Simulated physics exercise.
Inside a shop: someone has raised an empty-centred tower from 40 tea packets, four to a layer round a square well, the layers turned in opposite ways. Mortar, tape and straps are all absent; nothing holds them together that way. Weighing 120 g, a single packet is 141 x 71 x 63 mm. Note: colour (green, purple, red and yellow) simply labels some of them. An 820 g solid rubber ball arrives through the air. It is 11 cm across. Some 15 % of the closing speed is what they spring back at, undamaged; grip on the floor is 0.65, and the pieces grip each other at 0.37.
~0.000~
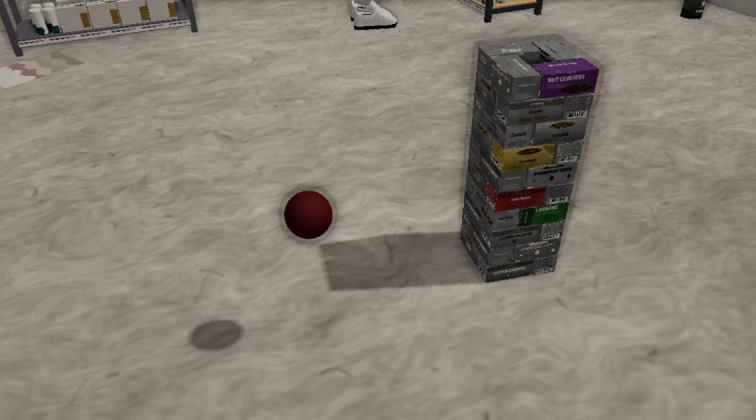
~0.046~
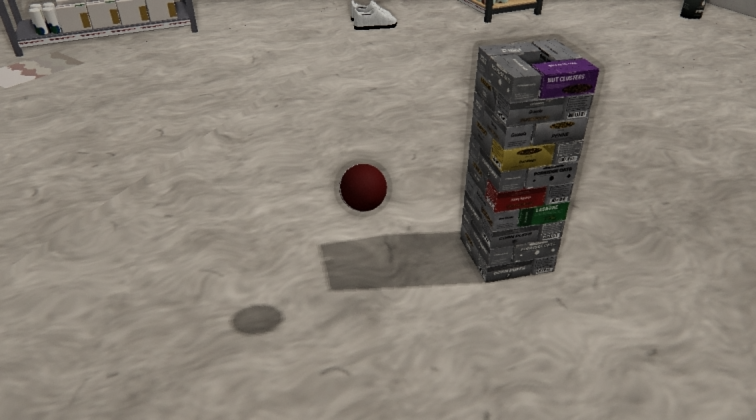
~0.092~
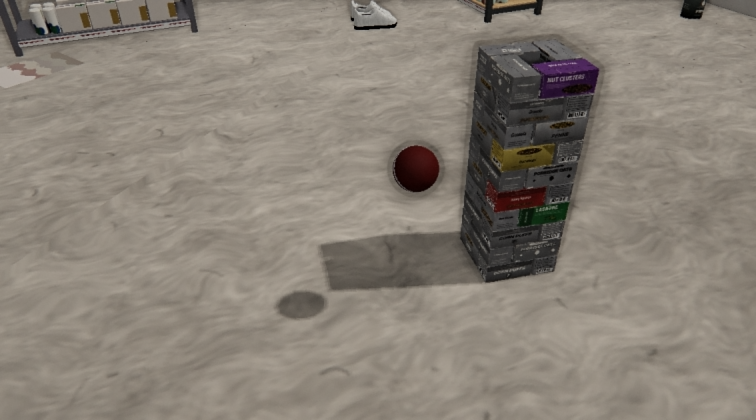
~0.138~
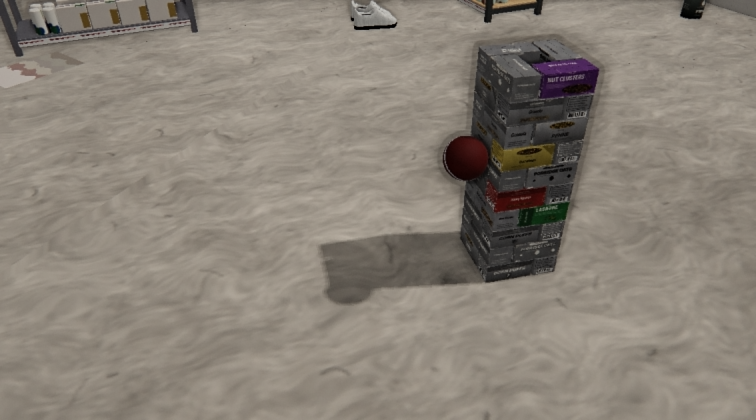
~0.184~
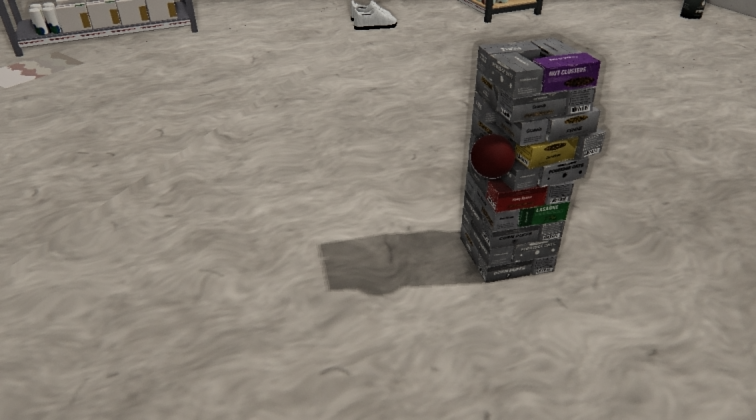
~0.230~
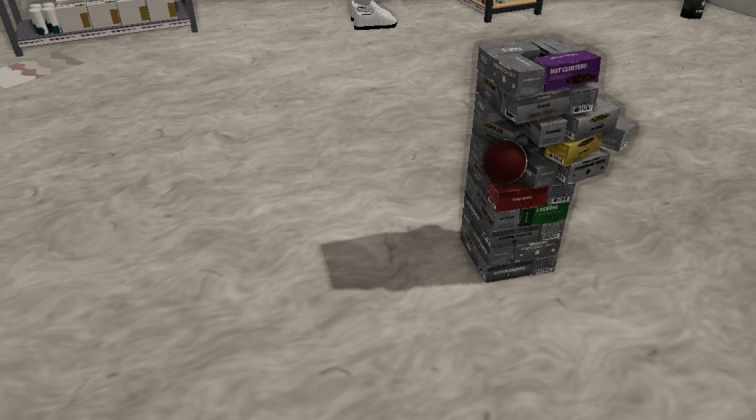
In a shop, a dark red ball flies right into a tower of packets, shoving several outward.
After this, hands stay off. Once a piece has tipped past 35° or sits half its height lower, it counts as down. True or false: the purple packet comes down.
True.
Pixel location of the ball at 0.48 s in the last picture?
Roughly at (533, 165).
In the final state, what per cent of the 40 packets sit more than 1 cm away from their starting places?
That makes 50 percent.
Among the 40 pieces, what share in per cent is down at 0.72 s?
35 %.
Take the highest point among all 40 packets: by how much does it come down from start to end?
Around 10 centimetres.
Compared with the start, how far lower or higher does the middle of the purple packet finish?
About 57 cm lower.
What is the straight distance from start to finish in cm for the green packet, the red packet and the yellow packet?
Displacements: Green = 0, red = 2, yellow = 68 (cm).
After 0.30 s, ball still moving; 1 of the 40 packets down; purple packet 8° from how it stood; yellow packet 11° from how it stood.
After 0.48 s, ball still moving; 12 of the 40 packets down; purple packet 35° from how it stood, 12 cm lower; yellow packet 38° from how it stood, 26 cm lower.
After 0.72 s, ball still moving; 14 of the 40 packets down; purple packet on its side; yellow packet on its side.
After 1.06 s, ball still moving; 14 of the 40 packets down; purple packet 57 cm lower; yellow packet on its side.
In the end (1.8 s), ball rolling away; 14 of the 40 packets down; purple packet 57 cm lower; yellow packet on its side; green packet unmoved. From the last view, middles, purple packet near (673, 340), yellow packet near (684, 241).
